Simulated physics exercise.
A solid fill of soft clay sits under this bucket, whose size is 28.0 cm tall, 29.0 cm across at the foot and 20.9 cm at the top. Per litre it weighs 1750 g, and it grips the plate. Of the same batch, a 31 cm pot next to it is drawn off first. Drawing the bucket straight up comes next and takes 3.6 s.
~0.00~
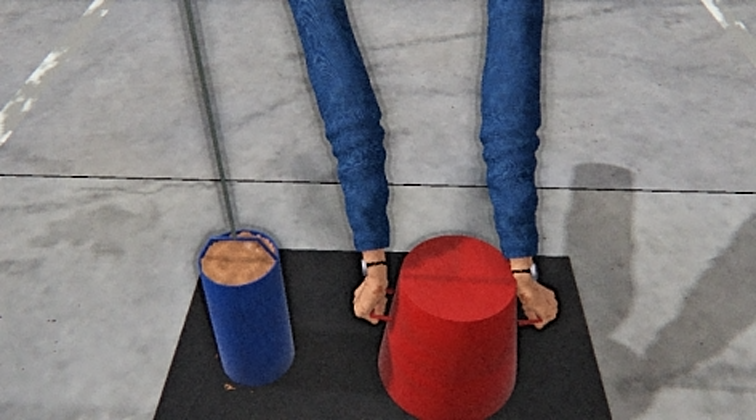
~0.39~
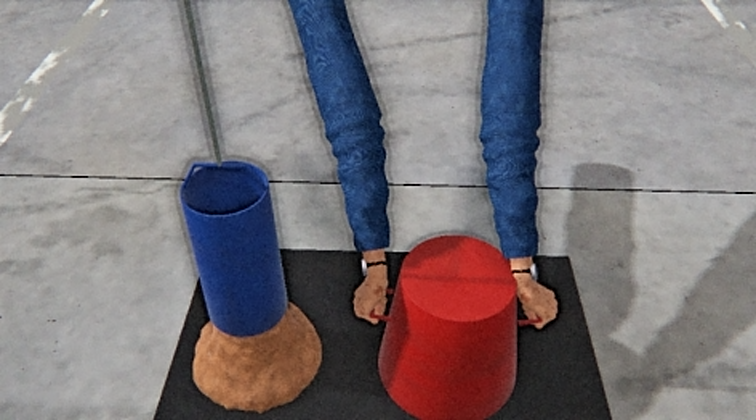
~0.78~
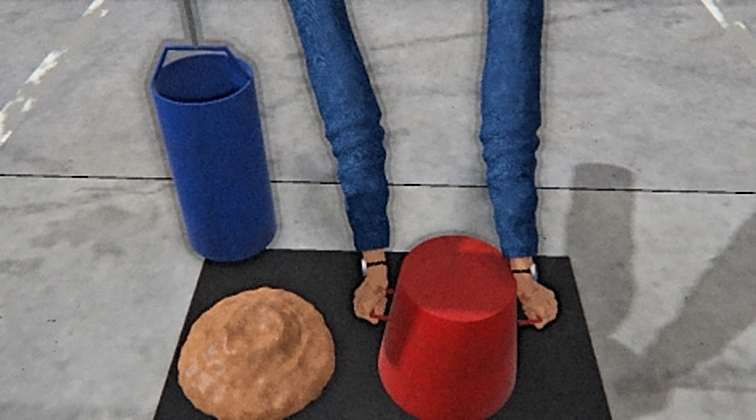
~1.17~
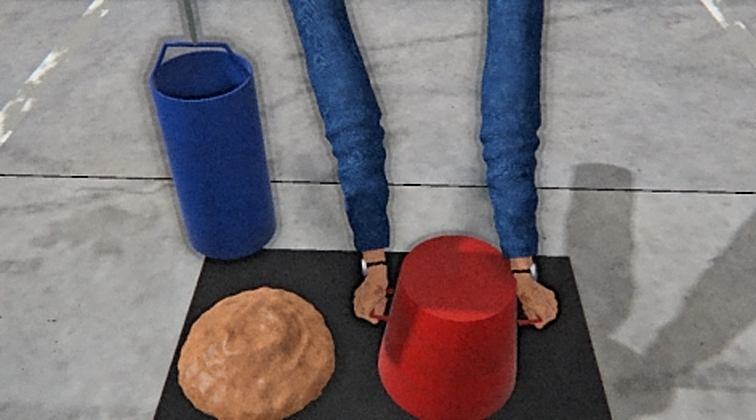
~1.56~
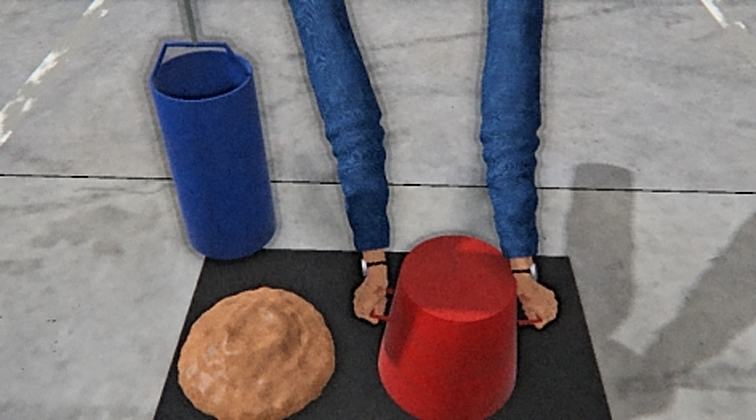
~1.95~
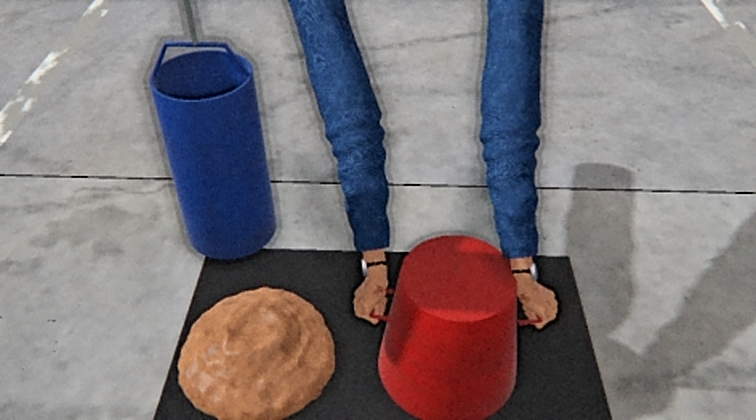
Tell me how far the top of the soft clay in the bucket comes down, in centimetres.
It comes down by some 17 cm.
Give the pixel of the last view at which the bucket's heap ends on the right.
About pixel (571, 381).
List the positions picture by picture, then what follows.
Middle of the pot's mouth at (239, 258), still down; middle of the bucket's top at (458, 276), not yet moved, in the first frame.
Middle of the pot's mouth at (225, 189), raised 17 cm; what the pot left 16 cm high and 28 cm wide, top at (249, 310); middle of the bucket's top at (458, 276), not yet moved, in the second frame.
Middle of the pot's mouth at (203, 79), raised 38 cm; what the pot left 9.4 cm high and 34 cm wide, top at (253, 330); middle of the bucket's top at (458, 276), not yet moved, in the third frame.
Middle of the pot's mouth at (202, 76), raised 39 cm; what the pot left 9.3 cm high and 34 cm wide, top at (253, 330); middle of the bucket's top at (458, 276), not yet moved, in the fourth frame.
Middle of the pot's mouth at (202, 76), raised 39 cm; what the pot left 9.3 cm high and 34 cm wide, top at (254, 330); middle of the bucket's top at (458, 276), not yet moved, in the fifth frame.
Middle of the pot's mouth at (202, 76), raised 39 cm; what the pot left 9.3 cm high and 34 cm wide, top at (254, 330); middle of the bucket's top at (458, 276), not yet moved, in the sixth frame.
After 2.8 s, the bucket is up 6.0 cm; the soft clay has come down 7.8 cm to 20 cm and is 41 cm wide.
After 3.7 s, the bucket is up 17 cm; the soft clay has come down 17 cm to 11 cm and is 52 cm wide.
After 4.6 s, the bucket is up 28 cm; the soft clay has come down 17 cm to 11 cm and is 52 cm wide.
After 5.7 s, the bucket is clear; the soft clay has come down 17 cm to 11 cm and is 53 cm wide.
After 6.2 s, at rest, the bucket is clear; the soft clay has come down 17 cm to 11 cm and is 53 cm wide.
